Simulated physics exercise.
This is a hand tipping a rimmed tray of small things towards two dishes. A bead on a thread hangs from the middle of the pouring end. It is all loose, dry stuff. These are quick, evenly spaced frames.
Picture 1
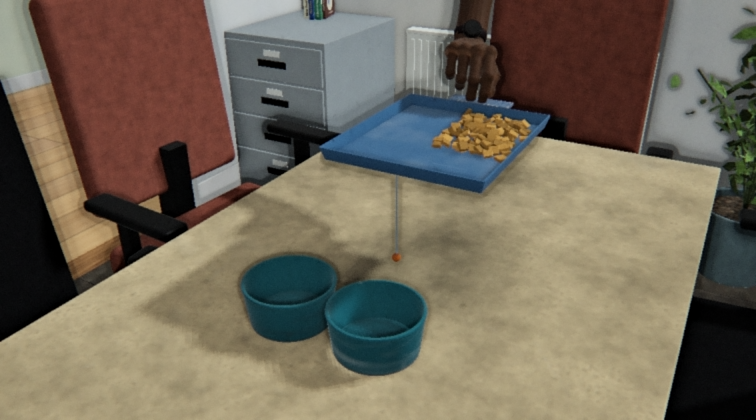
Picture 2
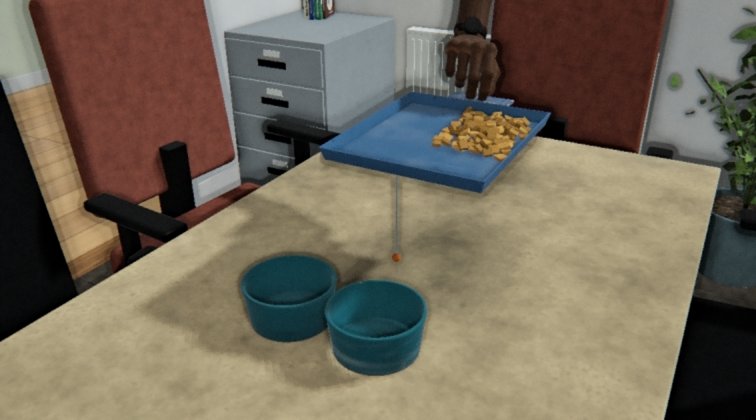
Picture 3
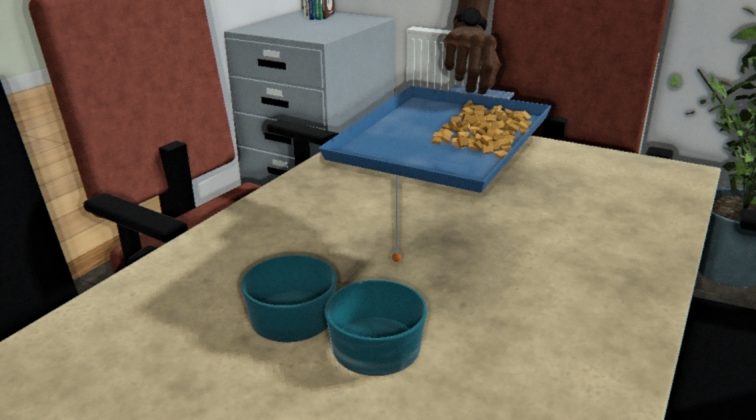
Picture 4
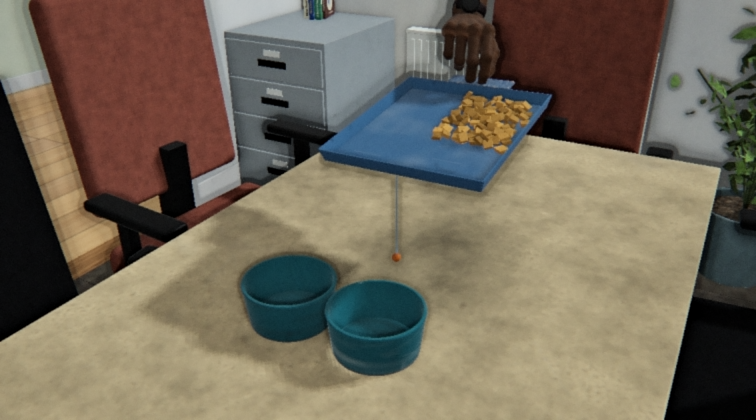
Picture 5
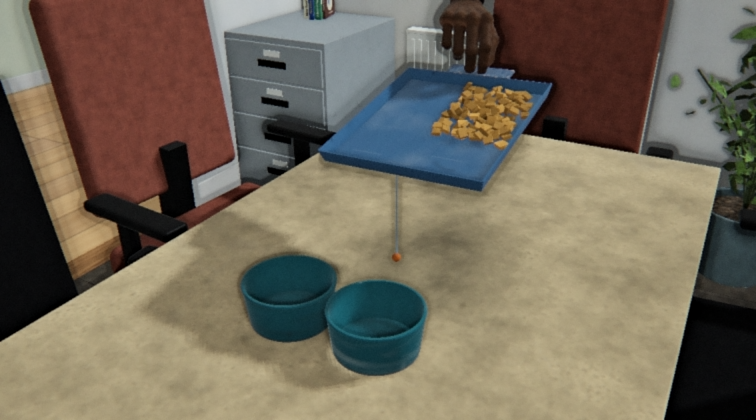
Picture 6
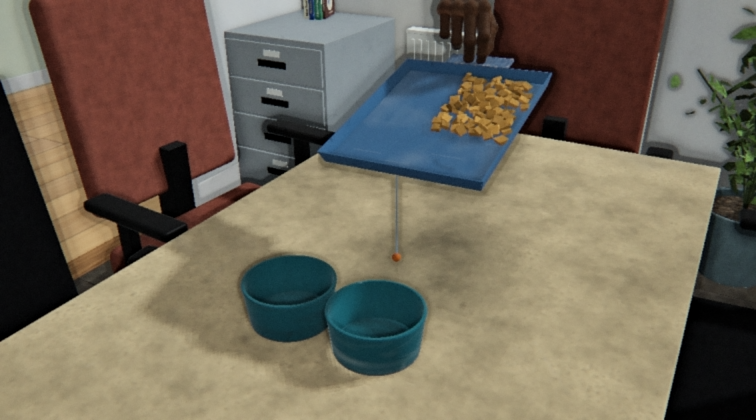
A hand raising the far edge of a blue tray of cereal squares, tilting it slightly above two teal dishes on a table.
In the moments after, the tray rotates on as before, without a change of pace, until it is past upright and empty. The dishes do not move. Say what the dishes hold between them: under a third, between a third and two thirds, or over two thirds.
In the dishes lies between a third and two thirds of it.
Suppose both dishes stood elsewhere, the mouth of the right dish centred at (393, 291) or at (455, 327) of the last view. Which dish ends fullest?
The first try: The right dish. The second: The dish on the left.
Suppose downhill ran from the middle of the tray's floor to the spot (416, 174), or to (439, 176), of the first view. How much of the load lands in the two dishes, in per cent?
The first gives 30 %, the second 0 %.
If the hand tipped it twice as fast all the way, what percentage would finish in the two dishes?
Some 70 per cent.
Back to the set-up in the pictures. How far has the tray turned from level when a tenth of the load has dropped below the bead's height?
Around 65° of tilt.
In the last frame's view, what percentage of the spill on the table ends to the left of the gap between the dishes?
Near 20 %.
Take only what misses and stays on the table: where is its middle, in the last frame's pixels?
Near (381, 307).
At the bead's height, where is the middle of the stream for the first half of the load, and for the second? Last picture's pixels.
The first part at (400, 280); the rest at (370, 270).
Soon after the last picture, tray tipped steeply; most on the tray; a stray few in the right dish; a stray few in the left dish; a small part in the air.
A little later, tray tipped past a quarter turn; about a third on the tray; about a quarter in the right dish; a small part in the left dish; about a quarter outside both; about a quarter in the air.
Later still, tray tipped past a quarter turn; about half in the right dish; a small part in the left dish; about half outside both.
At rest, tray tipped past a quarter turn; about half in the right dish; a small part in the left dish; about half outside both.
